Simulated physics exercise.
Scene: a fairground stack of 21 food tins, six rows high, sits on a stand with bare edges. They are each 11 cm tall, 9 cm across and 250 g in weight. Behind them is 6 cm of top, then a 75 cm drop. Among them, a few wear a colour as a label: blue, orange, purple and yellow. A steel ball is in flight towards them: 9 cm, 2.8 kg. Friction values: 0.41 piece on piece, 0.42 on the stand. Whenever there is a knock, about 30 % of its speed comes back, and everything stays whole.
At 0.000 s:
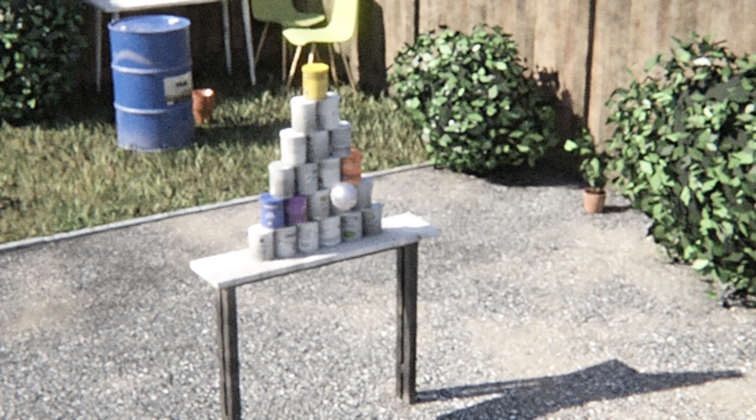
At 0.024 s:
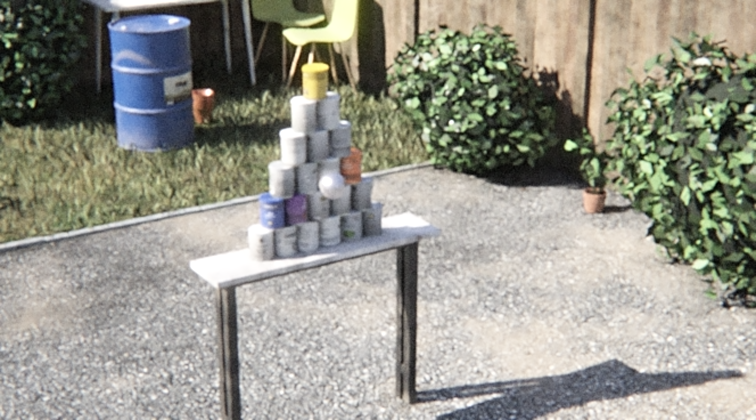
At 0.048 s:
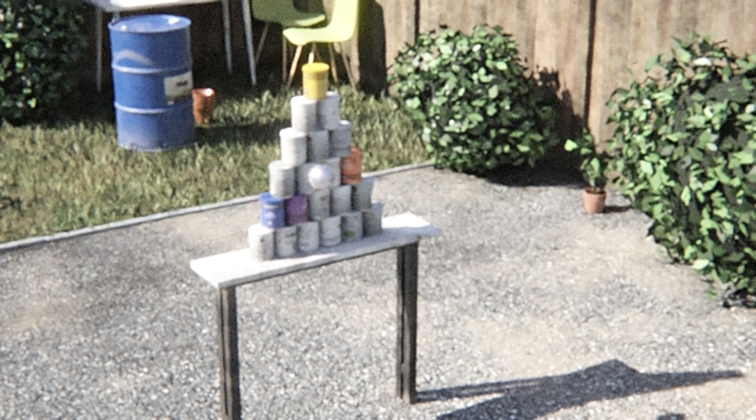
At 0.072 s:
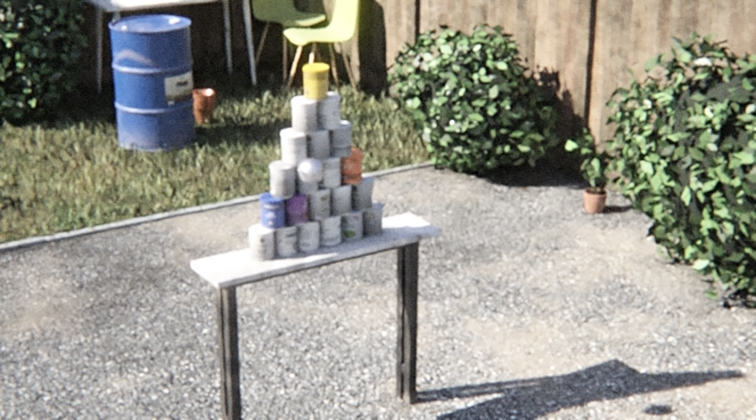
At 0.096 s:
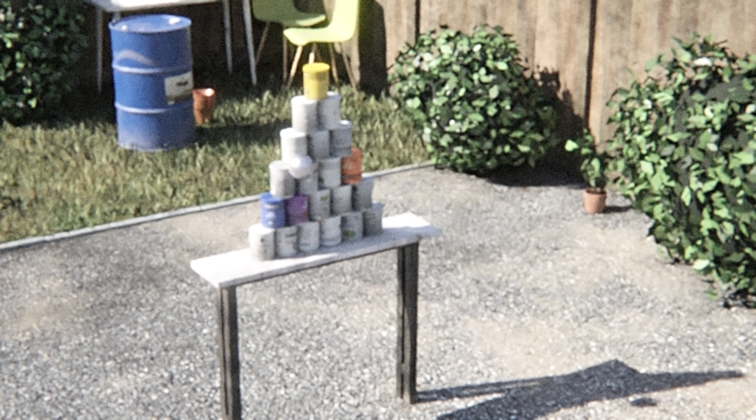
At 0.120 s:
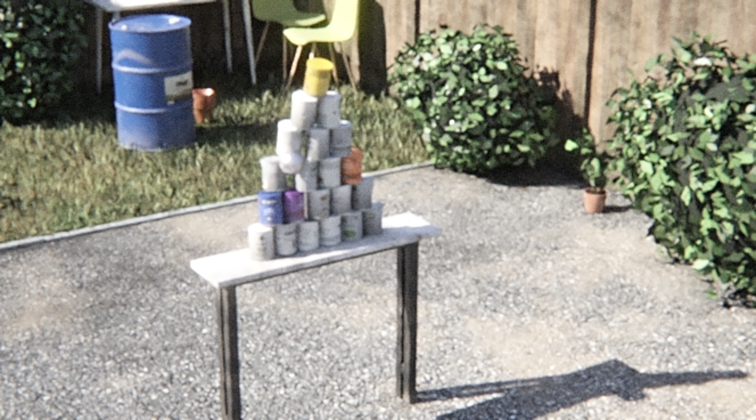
To begin with, a pale ball hangs in the air before a pyramid of mostly white tins on a narrow outdoor table. It drifts left and slightly upward across the unmoving stack, then meets the tins on the left side, and several shift a little while the yellow top one tilts.
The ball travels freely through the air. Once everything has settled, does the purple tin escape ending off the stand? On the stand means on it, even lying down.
No, it ends off the stand.
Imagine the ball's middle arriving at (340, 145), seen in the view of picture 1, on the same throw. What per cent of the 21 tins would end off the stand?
Under that change the share is 30 in a hundred.
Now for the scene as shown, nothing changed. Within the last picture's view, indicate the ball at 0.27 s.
It should be near pixel (247, 169).
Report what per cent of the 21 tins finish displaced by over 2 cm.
I get 45 %.
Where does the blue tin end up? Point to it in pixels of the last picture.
Roughly at (230, 371).
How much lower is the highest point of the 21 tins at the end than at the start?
22 cm.
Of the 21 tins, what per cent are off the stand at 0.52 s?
25 %.
Around 0.27 s, ball still moving; none of the 21 tins off the stand, 10 disturbed; purple tin tipped 36°; yellow tin on its side.
Around 0.52 s, ball still moving; 5 of the 21 tins off the stand; purple tin on its side; blue tin on its side.
Around 0.87 s, ball still moving; 8 of the 21 tins off the stand; purple tin on its side; blue tin on its side.
Around 1.28 s, ball still moving; 9 of the 21 tins off the stand; purple tin on its side; blue tin on its side.
Finally (1.5 s), ball rolling away; 9 of the 21 tins off the stand; purple tin on its side; yellow tin on its side; blue tin on its side. Seen by the last camera, middles, purple tin near (303, 369), yellow tin near (699, 396).
